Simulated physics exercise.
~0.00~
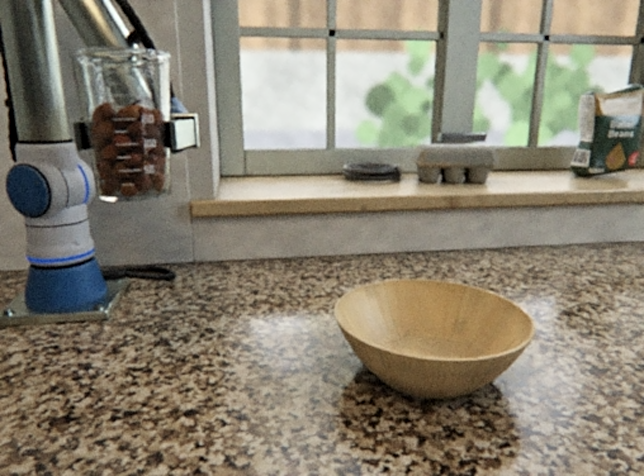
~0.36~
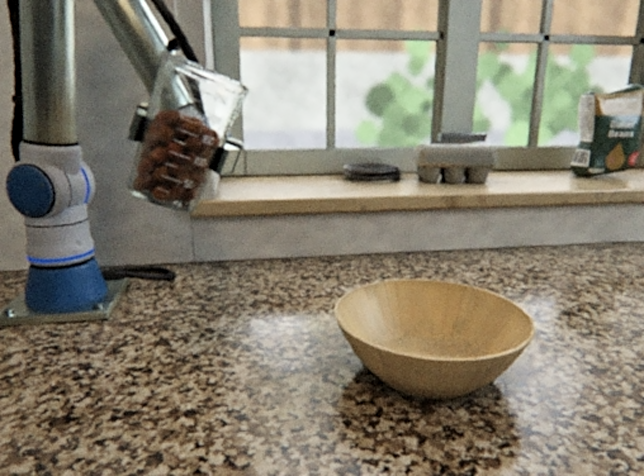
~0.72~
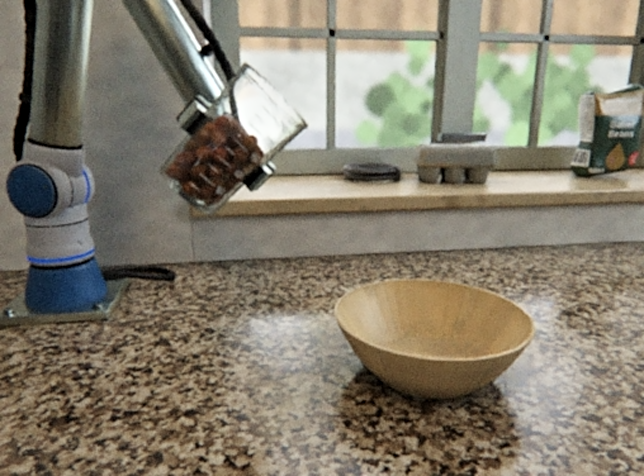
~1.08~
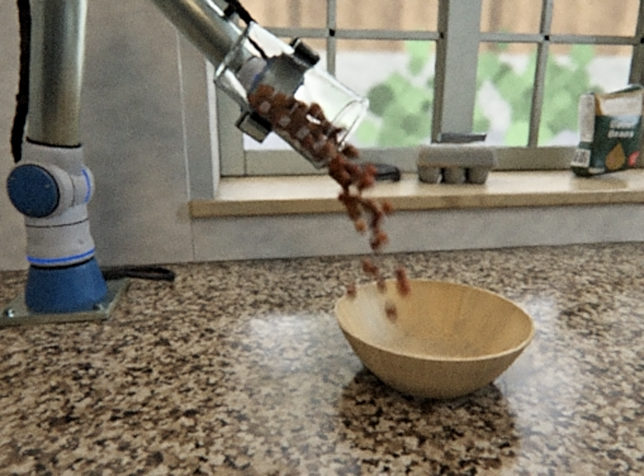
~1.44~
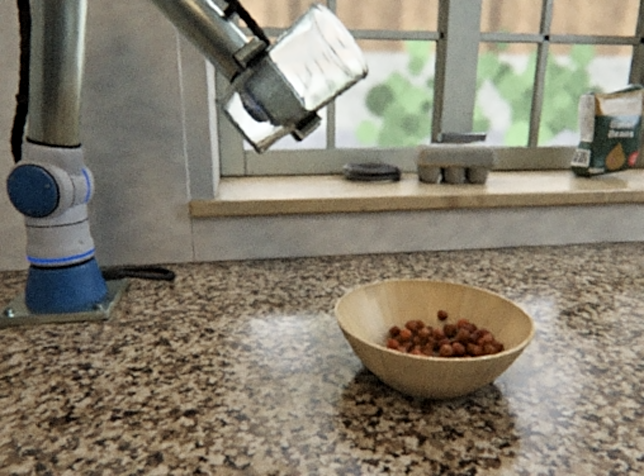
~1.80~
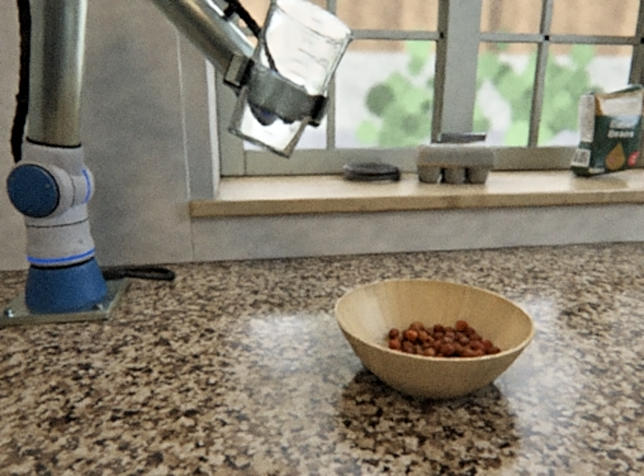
A robot arm with a blue and grey base stands at the left of a speckled brown stone counter, holding a clear cup of reddish-brown hazelnuts, seen from the front by a still camera. A pale wooden bowl sits right of centre, and behind it a windowsill holds a dark round object, a grey carton and a green and white bag. The arm swings the cup rightward, tilting it steadily. The nuts then stream down into the bowl. Finally the emptied cup tips back partly upright, and the nuts rest in a small heap inside the bowl.
